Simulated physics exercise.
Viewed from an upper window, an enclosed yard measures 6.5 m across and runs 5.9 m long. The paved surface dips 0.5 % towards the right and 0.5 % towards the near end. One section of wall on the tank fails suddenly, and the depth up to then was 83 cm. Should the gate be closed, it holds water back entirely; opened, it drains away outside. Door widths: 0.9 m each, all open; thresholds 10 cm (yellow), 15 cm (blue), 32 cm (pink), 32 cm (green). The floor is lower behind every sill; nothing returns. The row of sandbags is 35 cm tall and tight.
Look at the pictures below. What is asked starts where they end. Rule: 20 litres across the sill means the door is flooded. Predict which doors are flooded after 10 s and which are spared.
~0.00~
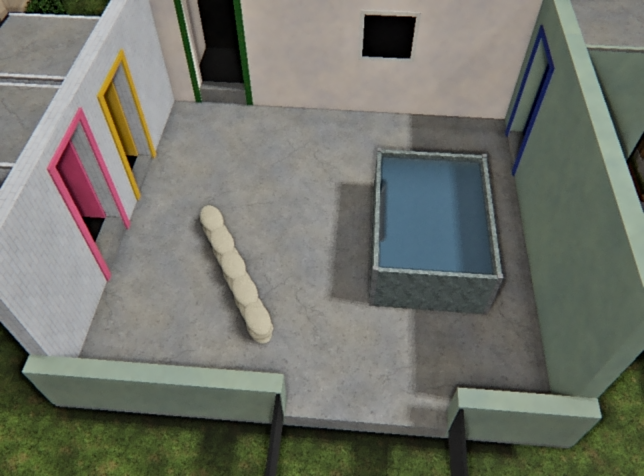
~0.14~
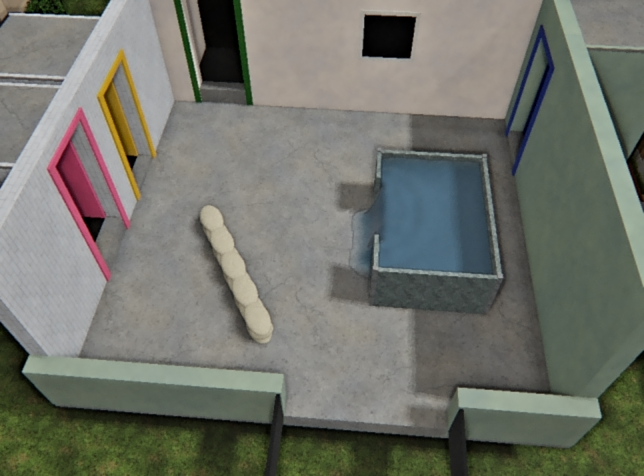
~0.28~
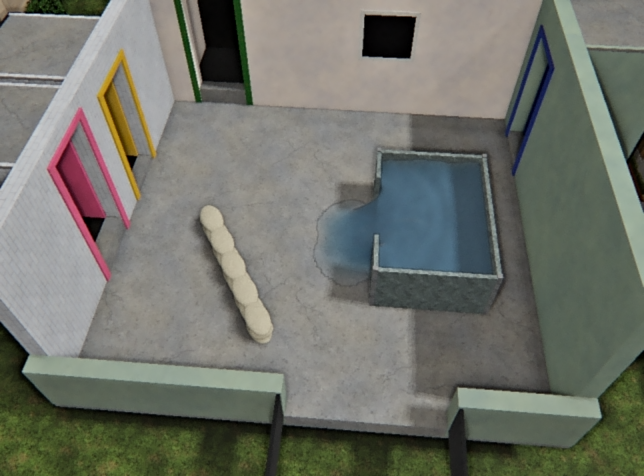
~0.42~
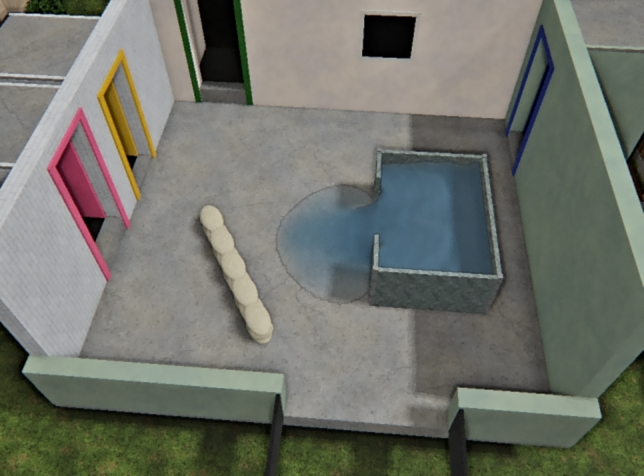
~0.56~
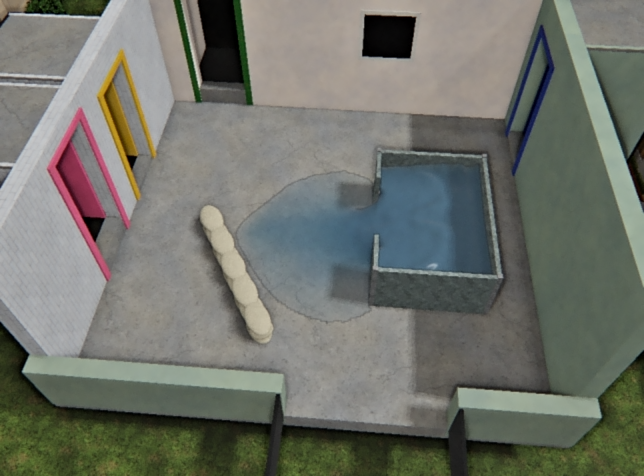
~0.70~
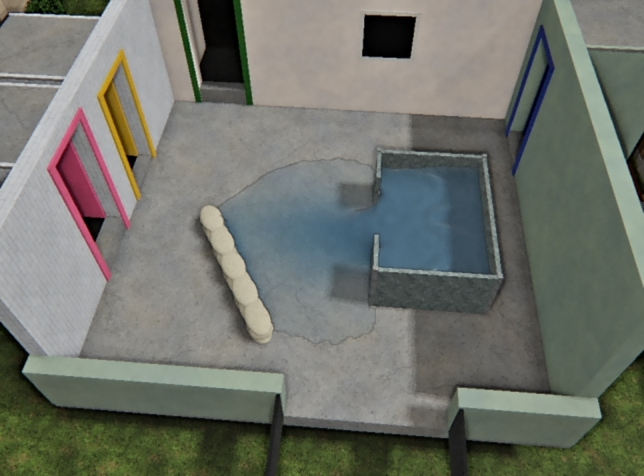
The yellow door is flooded, the blue door is spared, the pink door is spared, the green door is spared.
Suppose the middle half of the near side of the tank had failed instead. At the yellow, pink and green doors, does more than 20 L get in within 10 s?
Then: Yellow short of it, pink short of it, green short of it.
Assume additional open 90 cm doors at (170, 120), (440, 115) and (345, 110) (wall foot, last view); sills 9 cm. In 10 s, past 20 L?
The first one exceeds it, the second one doesn't reach it, and the third one doesn't reach it.
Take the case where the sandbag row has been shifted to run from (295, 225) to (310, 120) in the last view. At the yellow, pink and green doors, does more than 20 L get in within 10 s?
Yellow within the limit, pink within the limit, green within the limit.
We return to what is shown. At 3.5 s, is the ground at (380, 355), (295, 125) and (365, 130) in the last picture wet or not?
First spot submerged, second submerged, third not yet wet.
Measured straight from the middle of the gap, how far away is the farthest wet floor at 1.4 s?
About 4.4 m.
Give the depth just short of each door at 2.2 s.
You'd see yellow at 20 cm, blue at 0 cm, pink at 1 cm and green at 12 cm.
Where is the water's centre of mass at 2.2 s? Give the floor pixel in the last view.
The water is centred near (337, 228).
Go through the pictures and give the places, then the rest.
Still water, 83 cm deep, in the tank at (433, 212), in the first frame.
The front is at (365, 212), 0.6 m from the gap at (377, 232); 0.2 m2 of floor is under water; 83 cm left at the back of the tank, in the second frame.
Water pours out at (376, 233) and has run 1.0 m, to (324, 218); typically 13 cm deep outside, 80 cm at the tank's back, in the third frame.
Water pours out at (376, 233) and has run 1.5 m, to (281, 241); typically 9 cm deep outside, 72 cm at the tank's back, in the fourth frame.
Water pours out at (376, 234) and has run 2.2 m, to (242, 230); typically 6 cm deep outside, 71 cm at the tank's back, in the fifth frame.
The front is at (216, 214), 2.7 m from the gap at (377, 232); 6.2 m2 of floor is under water; 67 cm left at the back of the tank, in the sixth frame.
After 1.4 s water covers 35 % of the floor and is deepest (43 cm) near (262, 281); yellow door 14 cm at the sill, 7 L in, blue door not reached, pink door not reached, green door not reached.
After 2.2 s water covers 45 % of the floor and is deepest (46 cm) near (174, 104); yellow door 20 cm at the sill, 61 L in, blue door not reached, pink door not reached, green door 12 cm at the sill, 0 L in.
After 3.5 s water covers 55 % of the floor and is deepest (28 cm) near (210, 106); yellow door 15 cm at the sill, 108 L in, blue door not reached, pink door 3 cm at the sill, 0 L in, green door 27 cm at the sill, 0 L in.
After 6.0 s water covers 85 % of the floor and is deepest (15 cm) near (507, 177); yellow door 12 cm at the sill, 148 L in, blue door 11 cm at the sill, 0 L in, pink door 5 cm at the sill, 0 L in, green door 14 cm at the sill, 0 L in.
After 10.0 s water covers 95 % of the floor and is deepest (12 cm) near (517, 416); yellow door 7 cm at the sill, 153 L in, blue door 11 cm at the sill, 0 L in, pink door 5 cm at the sill, 0 L in, green door 6 cm at the sill, 0 L in.
